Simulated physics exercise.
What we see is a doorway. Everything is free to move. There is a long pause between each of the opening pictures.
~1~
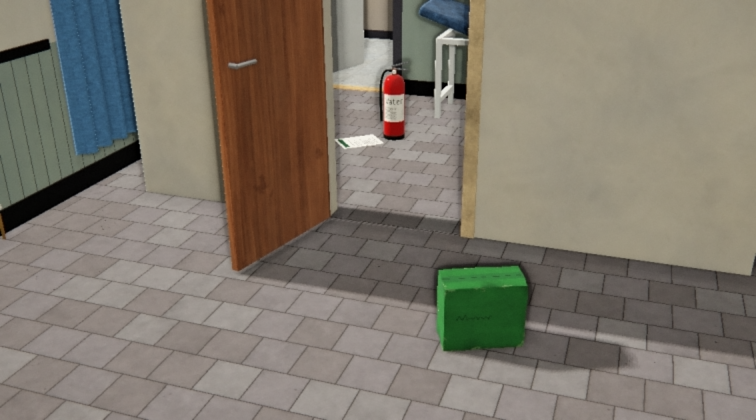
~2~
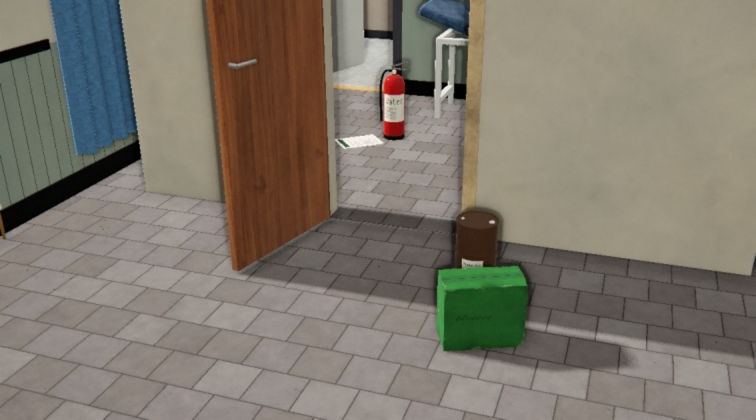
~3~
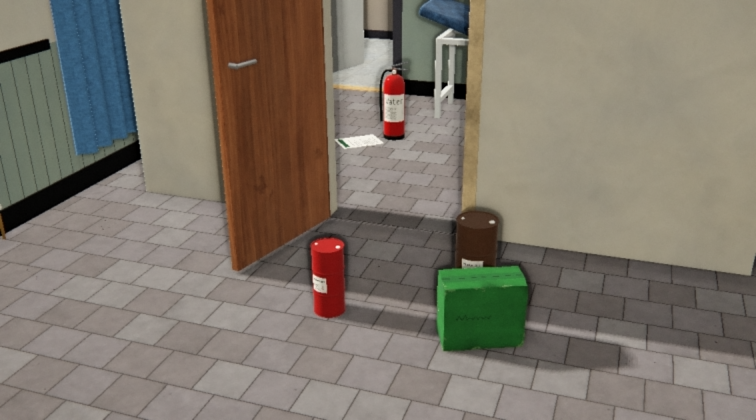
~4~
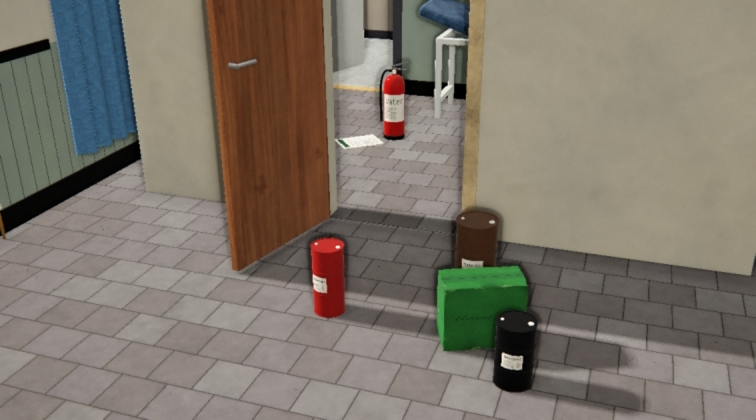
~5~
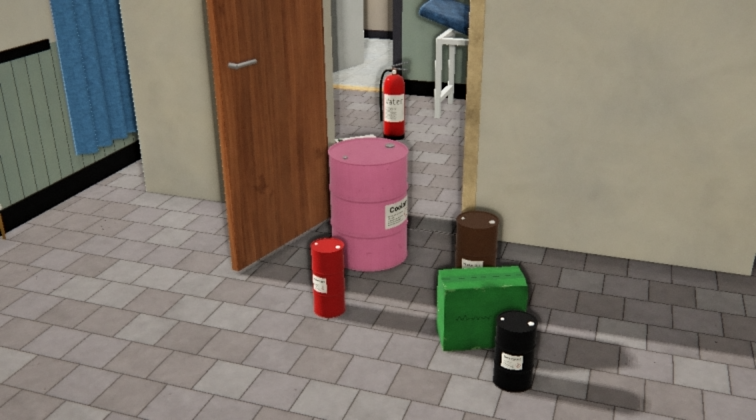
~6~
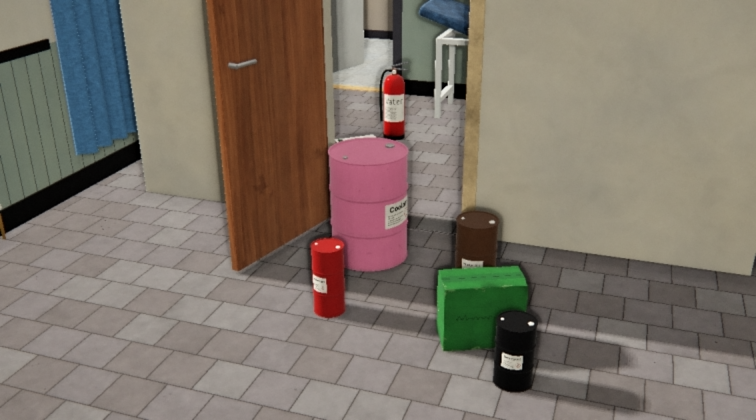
At first, only a green box sits on the tiled floor before a wide-open wooden door. A brown canister appears behind the box, then a red canister to the left, a black one in front, and finally a large pink drum in the doorway, while the door stays still.
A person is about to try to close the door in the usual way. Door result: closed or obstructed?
Obstructed.
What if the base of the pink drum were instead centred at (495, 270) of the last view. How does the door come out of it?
The door goes all the way after that.
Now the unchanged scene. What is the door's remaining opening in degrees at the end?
The door ends up some 65° open.
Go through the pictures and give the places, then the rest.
Door wide open and still, in the first picture.
Door wide open and still; brown canister (476, 261); green box (481, 308), in the second picture.
Door wide open and still; red canister (329, 278), in the third picture.
Door wide open and still; brown canister (476, 261); green box (481, 308), in the fourth picture.
Door wide open and still; black canister (515, 351); red canister (329, 278), in the fifth picture.
Door wide open and still; pink drum (369, 203); brown canister (476, 261), in the sixth picture.
Then, 0.40 s past the last view, door 93° open.
Then, 0.60 s past the last view, door 80° open.
Then, 0.80 s past the last view, door 67° open.
Finally, door 67° open; all 5 still in place. Final places as the last picture's camera would see them, pink drum near (370, 203).
